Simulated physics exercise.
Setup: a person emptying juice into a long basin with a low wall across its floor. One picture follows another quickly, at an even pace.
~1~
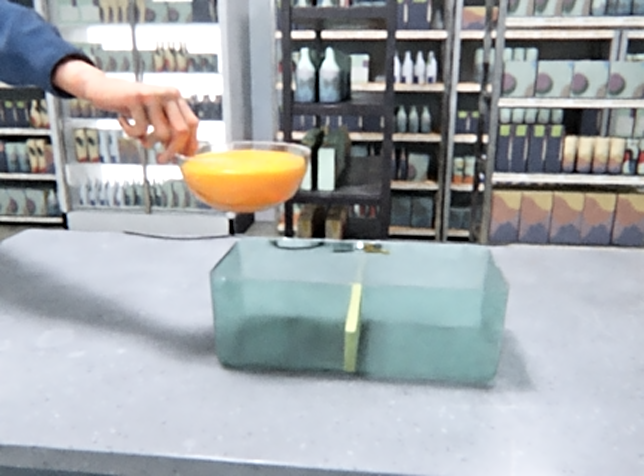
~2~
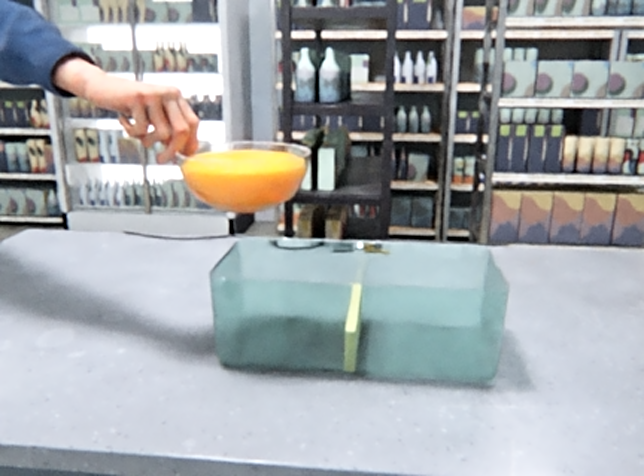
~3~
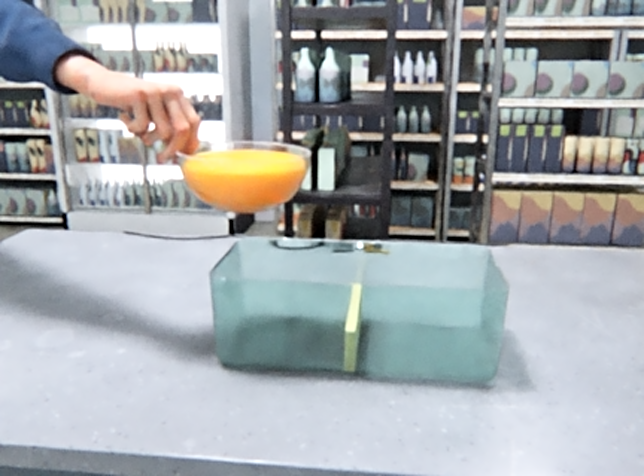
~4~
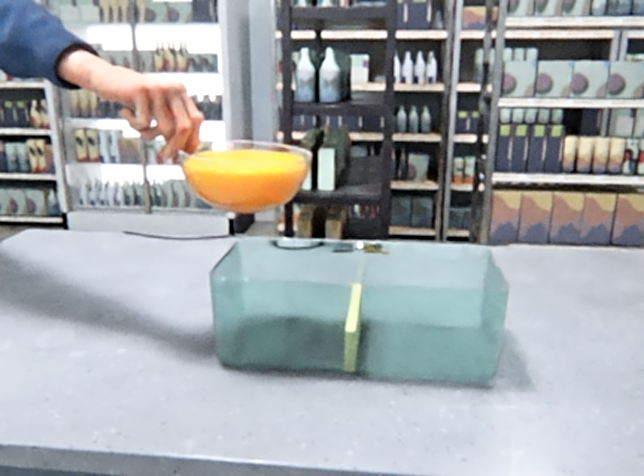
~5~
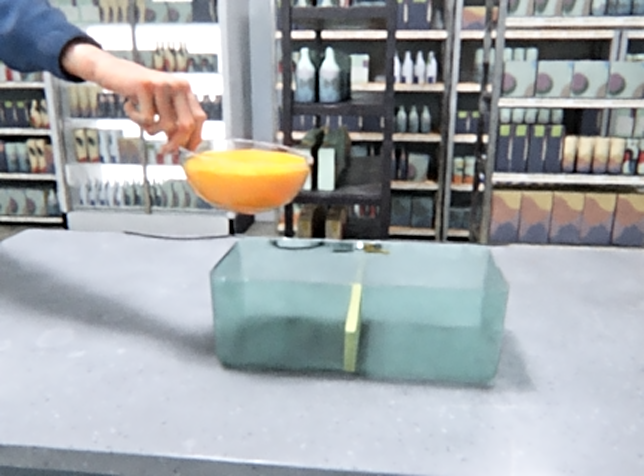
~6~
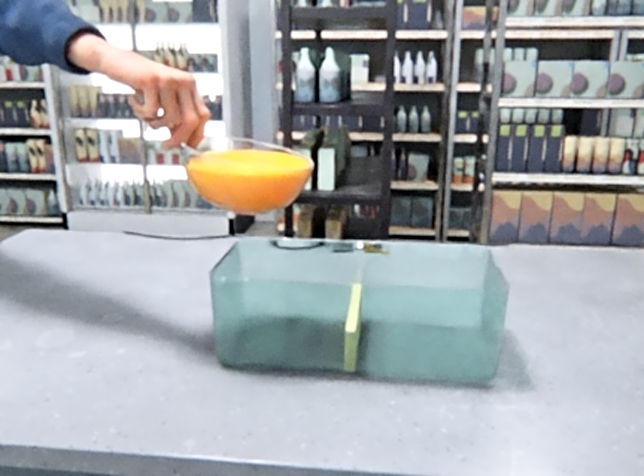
A hand slowly tilting a clear glass bowl of orange juice slightly rightward above a long greenish basin with a low dividing wall.
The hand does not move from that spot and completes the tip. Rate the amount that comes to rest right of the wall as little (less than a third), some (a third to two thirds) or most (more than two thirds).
Some.
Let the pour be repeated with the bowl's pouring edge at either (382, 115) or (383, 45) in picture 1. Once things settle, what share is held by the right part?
Roughly 95 per cent, then roughly 95 per cent.
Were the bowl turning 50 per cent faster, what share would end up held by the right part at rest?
Result: Roughly 30 %.
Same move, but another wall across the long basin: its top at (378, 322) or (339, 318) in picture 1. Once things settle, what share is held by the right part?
Note - case one near 20 %, case two near 65 %.
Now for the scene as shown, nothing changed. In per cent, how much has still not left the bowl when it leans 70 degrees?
It still holds close to 30 per cent at that lean.
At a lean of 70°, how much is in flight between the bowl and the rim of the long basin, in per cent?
It's close to 30 per cent.
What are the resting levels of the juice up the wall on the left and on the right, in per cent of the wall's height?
On the left 30 %, on the right 20 %.
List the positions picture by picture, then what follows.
The first picture shows tilt 0°; pouring edge (309, 154); surface from (185, 159) to (306, 161); the long basin's rim runs from (225, 257) to (499, 268); the wall's top is at (355, 306).
The second picture shows tilt 0°; pouring edge (309, 155); surface from (186, 158) to (306, 162).
The third picture shows tilt 2°; pouring edge (309, 156); surface from (186, 158) to (307, 162).
The fourth picture shows tilt 4°; pouring edge (310, 159); surface from (187, 157) to (308, 164).
The fifth picture shows tilt 7°; pouring edge (311, 163); surface from (188, 156) to (310, 165).
The sixth picture shows tilt 11°; pouring edge (312, 167); surface from (189, 157) to (311, 165).
A moment on, the bowl is tipped part way and 32 per cent is still to pour, 13 is left of the wall and 24 right of it.
Next, the bowl is tipped right over and 0 per cent is still to pour, 56 is left of the wall and 43 right of it.
Then the bowl is tipped right over and 0 per cent is still to pour, 56 is left of the wall and 43 right of it.
Later the bowl is tipped right over and 0 per cent is still to pour, 56 is left of the wall and 43 right of it.
At rest 56 per cent lies left of the wall, 43 right of it and 1 outside.
